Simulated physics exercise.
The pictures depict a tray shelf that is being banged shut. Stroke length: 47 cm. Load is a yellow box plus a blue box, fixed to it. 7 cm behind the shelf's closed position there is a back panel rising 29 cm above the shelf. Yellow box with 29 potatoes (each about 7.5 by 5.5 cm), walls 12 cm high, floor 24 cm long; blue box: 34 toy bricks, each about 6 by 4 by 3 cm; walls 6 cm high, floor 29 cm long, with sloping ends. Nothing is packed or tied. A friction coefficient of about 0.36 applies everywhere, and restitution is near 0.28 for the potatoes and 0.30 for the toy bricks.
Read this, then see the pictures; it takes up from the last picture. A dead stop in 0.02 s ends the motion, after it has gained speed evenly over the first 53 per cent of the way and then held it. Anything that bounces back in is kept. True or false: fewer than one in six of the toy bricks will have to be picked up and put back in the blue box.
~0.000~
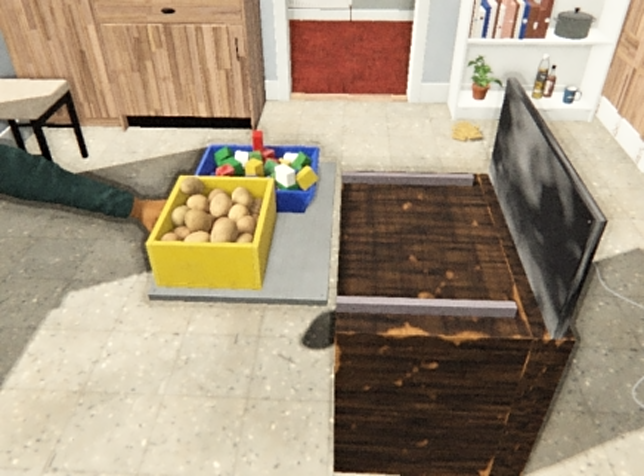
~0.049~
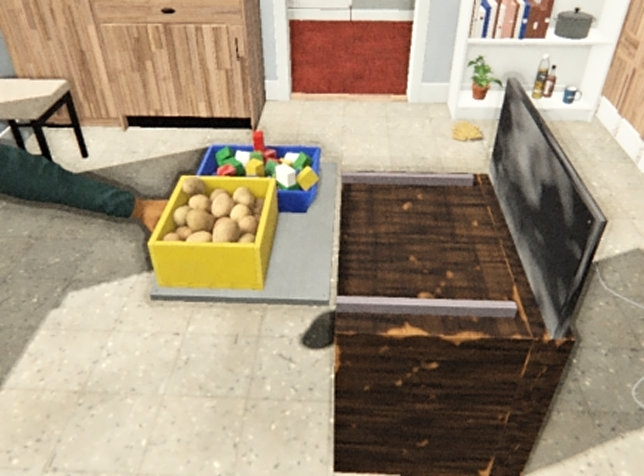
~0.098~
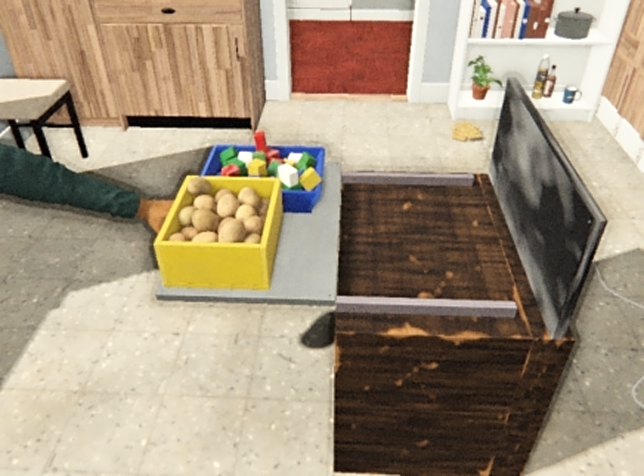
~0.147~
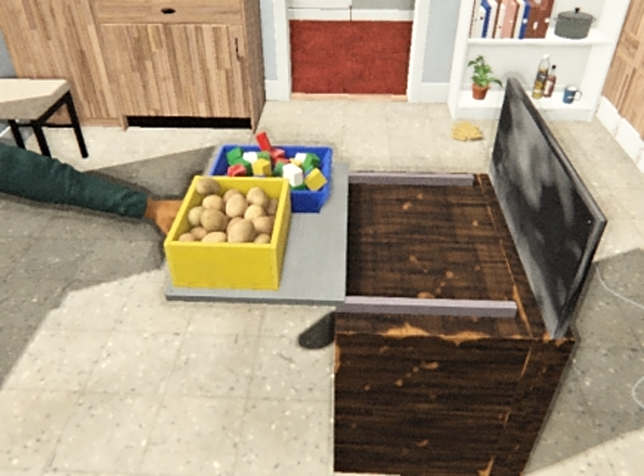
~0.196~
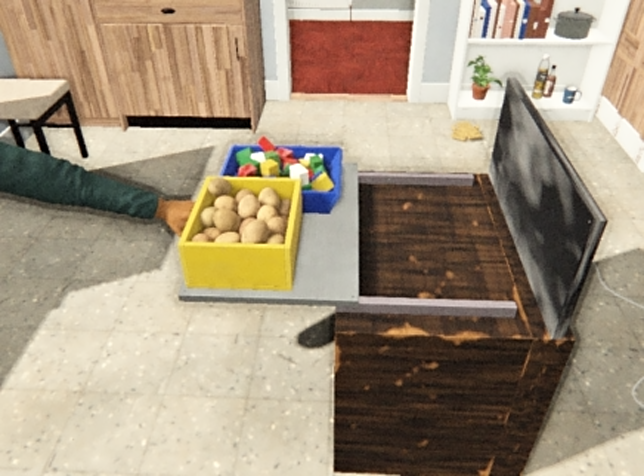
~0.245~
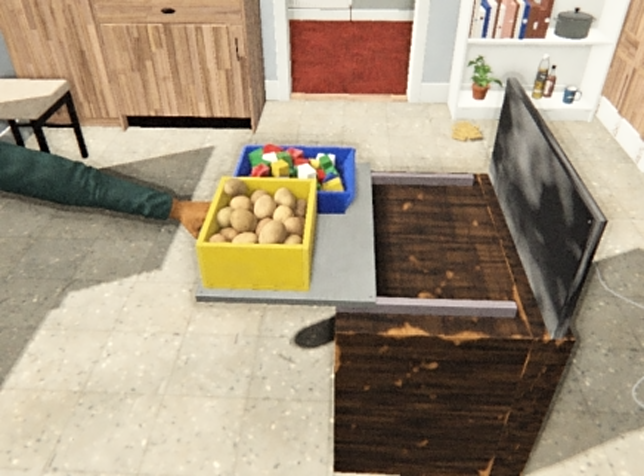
True.
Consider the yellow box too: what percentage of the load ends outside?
The yellow box loses 0 percent of its load.
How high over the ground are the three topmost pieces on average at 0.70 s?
On average they sit about 86 cm high.
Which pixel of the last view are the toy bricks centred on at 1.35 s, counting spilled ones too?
In the last view, the centre sits near (415, 182).
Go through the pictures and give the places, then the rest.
In the first frame (places track the rim corner closest to us here), blue box (311, 192); yellow box (252, 245); 0 cm pushed; all still inside.
In the second frame, blue box (312, 192); yellow box (254, 245); 0 cm pushed.
In the third frame, blue box (317, 192); yellow box (260, 245); 2 cm pushed.
In the fourth frame, blue box (325, 192); yellow box (270, 246); 4 cm pushed.
In the fifth frame, blue box (337, 193); yellow box (284, 246); 8 cm pushed.
In the sixth frame, blue box (352, 193); yellow box (303, 247); 12 cm pushed; all still inside.
After 0.50 s, end of travel.
After 0.58 s, the yellow box has all 29 and the blue box has all 34.
After 0.70 s, the yellow box has all 29 and the blue box has all 34.
After 0.92 s, the yellow box has all 29 and the blue box is down by 1 of 34.
Final count (at 1.35 s), the yellow box has all 29 and the blue box is down by 2 of 34. Asked share, 2 of 34, 6 per cent.
